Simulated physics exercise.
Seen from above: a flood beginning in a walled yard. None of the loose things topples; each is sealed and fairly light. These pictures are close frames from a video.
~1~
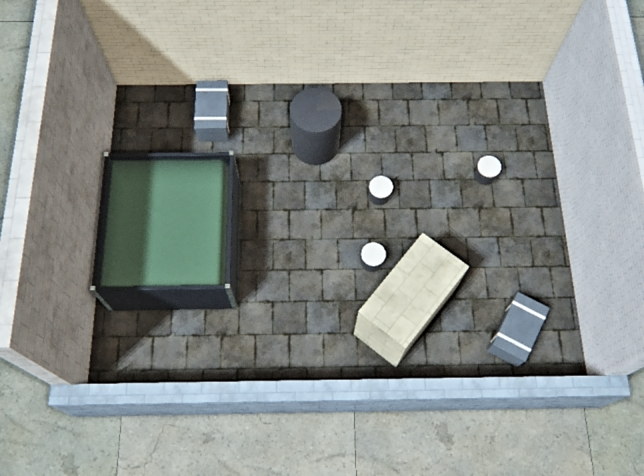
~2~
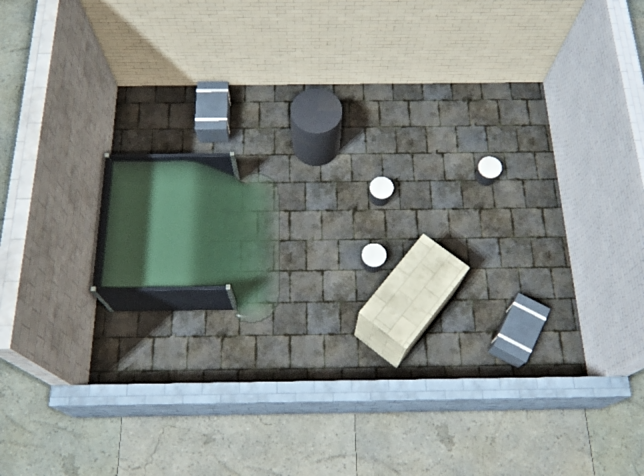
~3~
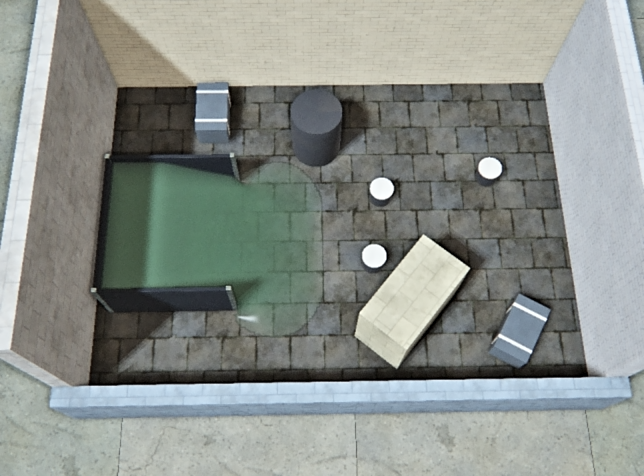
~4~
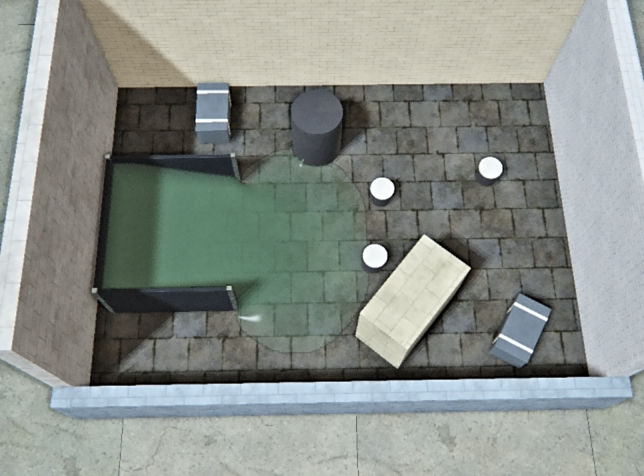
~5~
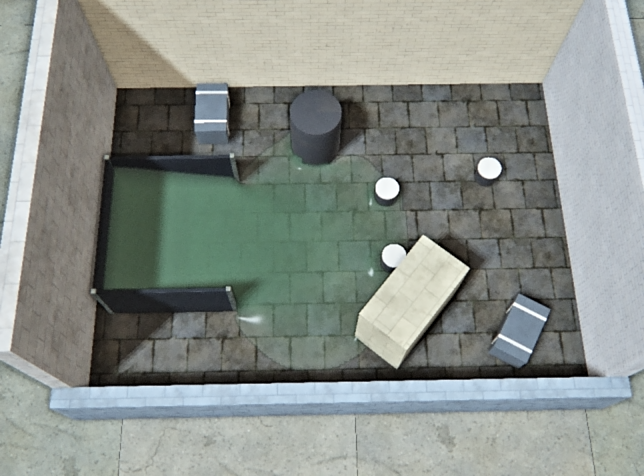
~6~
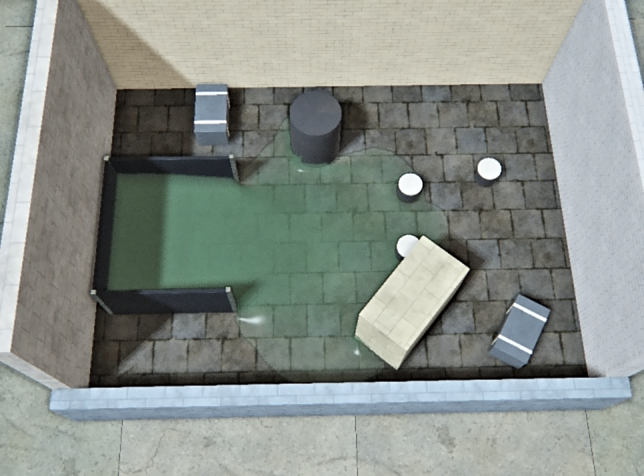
In this clip, green water held in a dark-walled tank at the left of a walled yard spreads rightward across the paving, and two white-topped pails shift to the right as it reaches them.
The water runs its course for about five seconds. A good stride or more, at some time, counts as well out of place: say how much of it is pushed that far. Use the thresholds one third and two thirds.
I'd put it at two thirds or higher.
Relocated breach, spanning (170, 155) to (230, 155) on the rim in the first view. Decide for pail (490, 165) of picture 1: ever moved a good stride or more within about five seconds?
From what the pictures show, it travelled at least that.
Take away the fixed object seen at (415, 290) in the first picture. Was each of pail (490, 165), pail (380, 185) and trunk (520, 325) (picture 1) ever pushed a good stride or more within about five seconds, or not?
So, in sequence: Did travel that far, then did travel that far, then did travel that far.
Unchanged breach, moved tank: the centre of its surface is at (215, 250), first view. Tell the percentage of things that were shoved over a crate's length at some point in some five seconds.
Around 80 in a hundred.
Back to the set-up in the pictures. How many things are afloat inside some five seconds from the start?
It comes to 4.
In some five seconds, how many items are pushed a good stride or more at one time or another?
The count is 5.
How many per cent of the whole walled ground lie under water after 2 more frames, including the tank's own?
About 45 percent.
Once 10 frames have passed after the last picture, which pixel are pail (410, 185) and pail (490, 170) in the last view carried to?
Estimated positions: (529, 125) and (551, 111), approximately.
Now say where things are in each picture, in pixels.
A pail at (374, 254), on the bottom; a pail at (381, 187) rests on the ground; 0 of 5 have shifted, in the first frame.
A pail at (374, 255), on the bottom; a pail at (382, 187), on the bottom; 0 of 5 have shifted, in the second frame.
A pail at (374, 256), on the bottom; a pail at (382, 188) rests on the ground; 0 of 5 have shifted, in the third frame.
A pail at (375, 256), on the bottom; a pail at (382, 188) rests on the ground; 0 of 5 have shifted, in the fourth frame.
A pail at (394, 255) rests on the ground, close to its start; a pail at (387, 188), on the bottom, close to its start; 2 of 5 have shifted, in the fifth frame.
A pail at (409, 246), afloat, a stride from its start; a pail at (411, 184) rests on the ground, a stride from its start; 2 of 5 have shifted, in the sixth frame.
A moment on, 2 of 5 are well off their spots; 1 afloat.
Next, 3 of 5 are well off their spots; 3 afloat.
Later, 4 of 5 are well off their spots; 4 afloat.
In the end, 4 of 5 are well off their spots, and 5 have been at some point; 4 afloat.
